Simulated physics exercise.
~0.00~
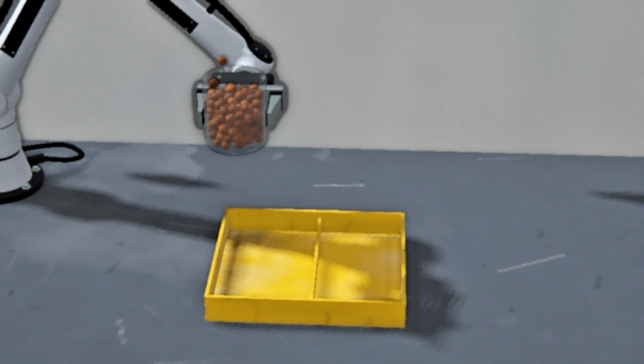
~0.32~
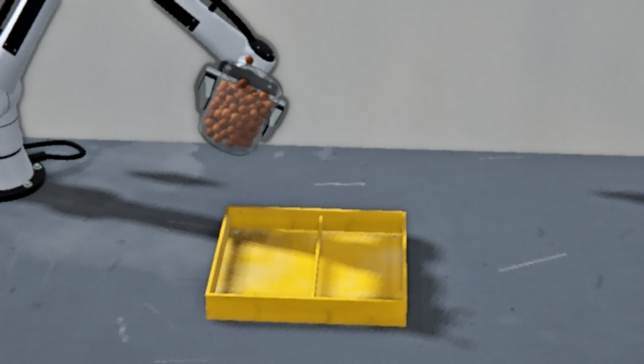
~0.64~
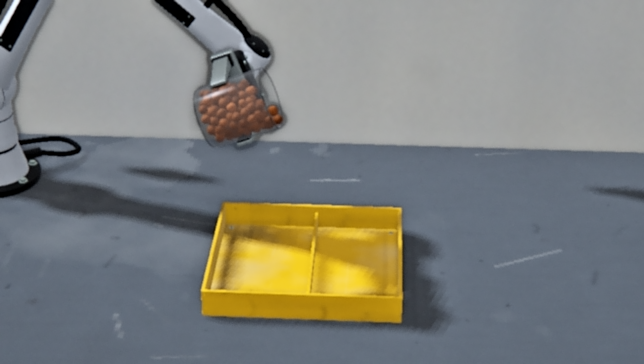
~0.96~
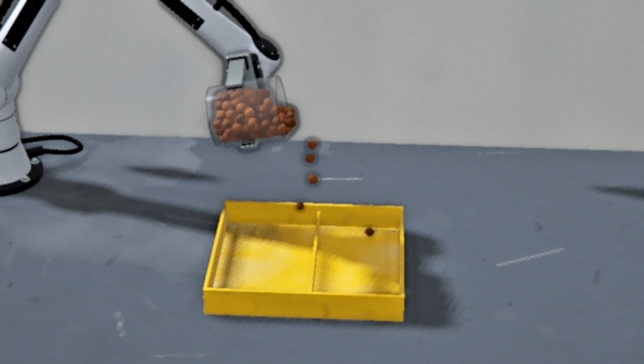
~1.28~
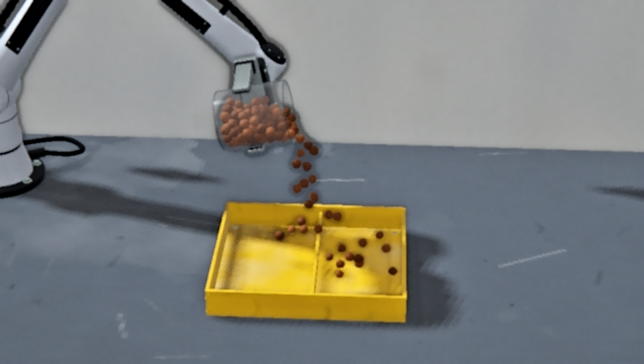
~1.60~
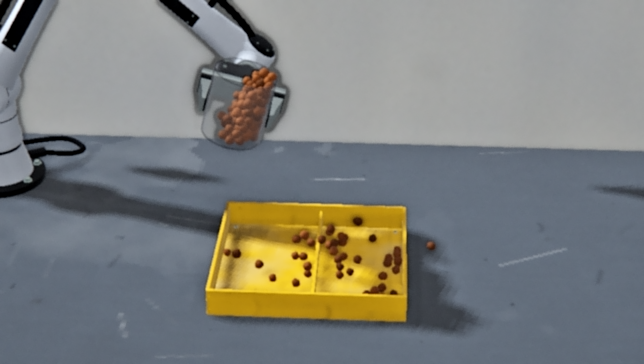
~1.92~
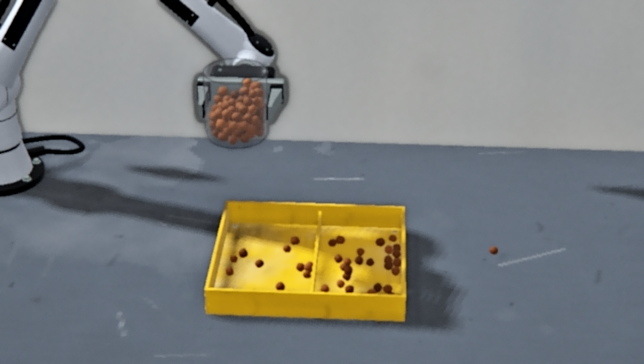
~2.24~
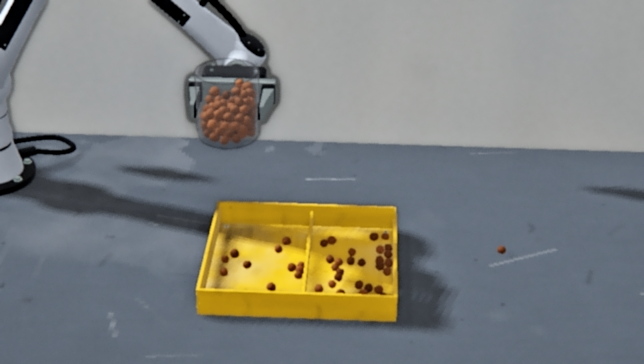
A grey, scuffed table top stands before a pale wall, seen from the side and slightly above. At the upper left, a white and black robot arm holds a clear beaker full of reddish-brown hazelnuts above a shallow yellow tray split by a cross wall. The arm tips the beaker to the right until it lies on its side, and nuts spill into the tray. It then turns the beaker back upright, while one nut rolls off to the right. Most nuts remain in the beaker, with more in the tray's right part than its left, and one rests on the table.
